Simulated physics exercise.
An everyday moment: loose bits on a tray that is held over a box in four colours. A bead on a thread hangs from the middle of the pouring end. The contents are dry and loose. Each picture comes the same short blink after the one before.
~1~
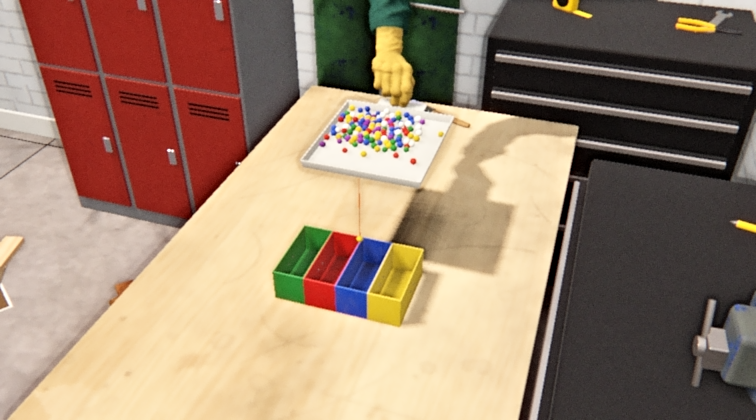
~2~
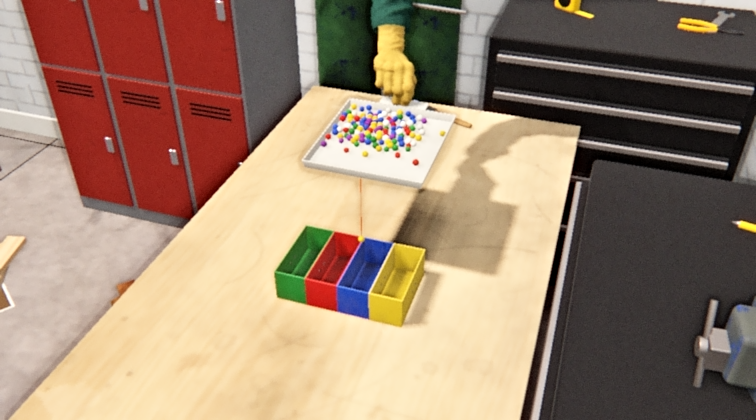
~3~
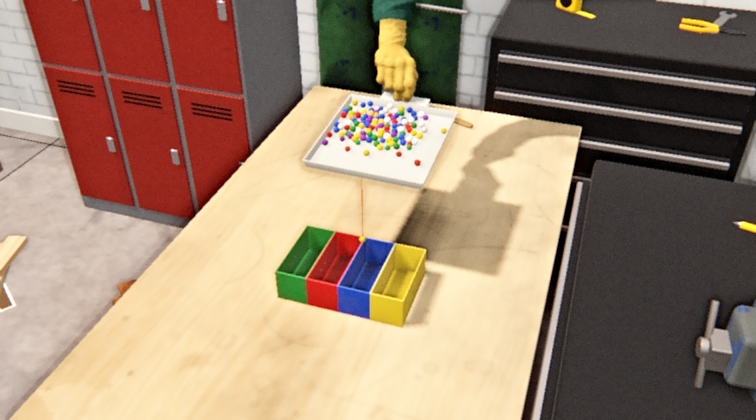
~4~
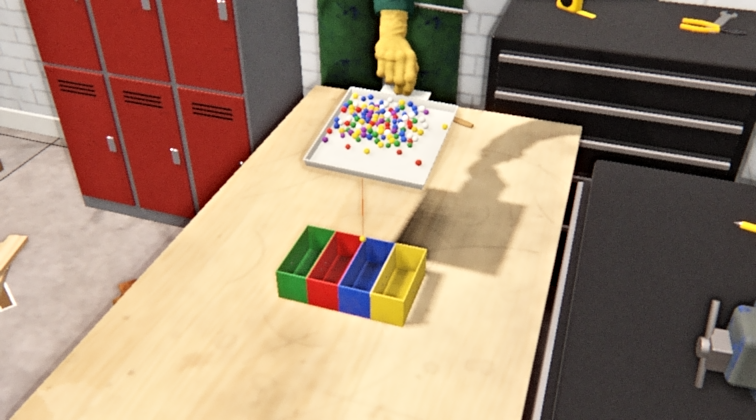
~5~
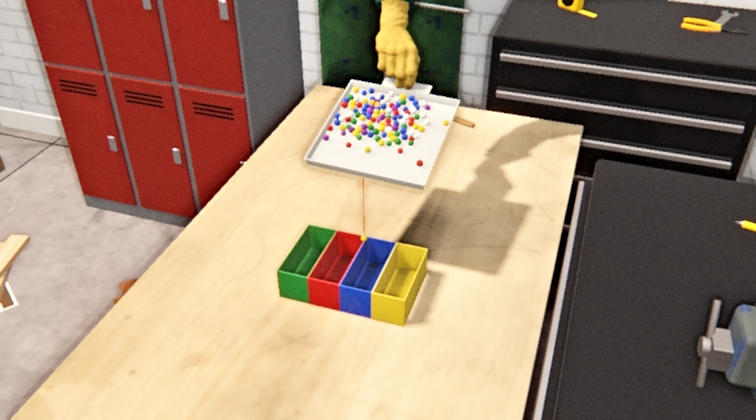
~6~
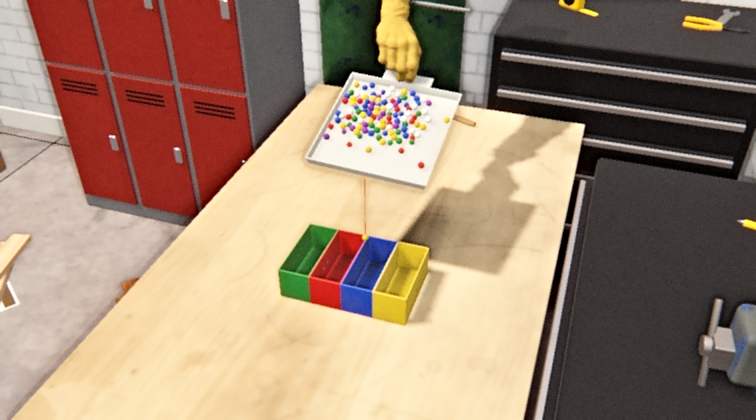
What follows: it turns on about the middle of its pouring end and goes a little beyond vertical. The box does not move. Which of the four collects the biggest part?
Fullest: The yellow cell.
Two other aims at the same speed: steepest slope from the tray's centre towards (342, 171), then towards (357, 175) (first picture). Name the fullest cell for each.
At the first place the green one, at the second the green cell.
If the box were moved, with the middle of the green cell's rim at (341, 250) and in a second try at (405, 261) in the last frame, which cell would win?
One: The blue one. Two: The green one.
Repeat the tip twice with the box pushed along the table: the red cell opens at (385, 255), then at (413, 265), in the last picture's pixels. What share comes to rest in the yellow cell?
About 0 and 0 per cent.
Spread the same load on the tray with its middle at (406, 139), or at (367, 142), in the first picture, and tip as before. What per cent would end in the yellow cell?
Near 50 % and 40 %.
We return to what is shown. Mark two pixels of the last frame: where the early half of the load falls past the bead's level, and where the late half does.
Early half (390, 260), late half (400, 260).
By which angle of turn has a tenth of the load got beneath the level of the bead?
Near 55 degrees.
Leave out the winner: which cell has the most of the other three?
It is blue.
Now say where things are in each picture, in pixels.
Corners of the pouring end at (303, 160) and (419, 181), level; middle of the load at (378, 129), round plastic beads; bead on its thread at (360, 239); green cell at (289, 285); red cell at (320, 293); blue cell at (352, 300); yellow cell at (384, 308), in the first frame.
Corners of the pouring end at (304, 160) and (421, 181), level; middle of the load at (380, 128), in the second frame.
Corners of the pouring end at (305, 159) and (422, 182), tipped barely, lowest at the right corner; middle of the load at (381, 125), in the third frame.
Corners of the pouring end at (306, 159) and (422, 183), tipped a little, lowest at the right corner; middle of the load at (382, 121), in the fourth frame.
Corners of the pouring end at (307, 158) and (423, 183), tipped a little, lowest at the right corner; middle of the load at (383, 117), a stray few on the move, in the fifth frame.
Corners of the pouring end at (308, 157) and (424, 183), tipped a little, lowest at the right corner; middle of the load at (383, 114), nearly all on the move; green cell at (294, 284); red cell at (325, 291); blue cell at (357, 298); yellow cell at (389, 306), in the sixth frame.
Soon after the last picture, tray tipped steeply; most on the tray; a small part in the yellow cell; a small part in the blue cell; a stray few in the red cell; a small part falling or outside the box.
A little later, tray tipped right over; a small part on the tray; about a third in the yellow cell; about a quarter in the blue cell; a small part in the red cell; about a third falling or outside the box.
Later still, tray tipped past a quarter turn; about half in the yellow cell; about a quarter in the blue cell; a small part in the red cell; a stray few in the green cell; a small part falling or outside the box.
At rest, tray tipped past a quarter turn; about half in the yellow cell; about a quarter in the blue cell; a small part in the red cell; a stray few in the green cell; a small part outside the box.
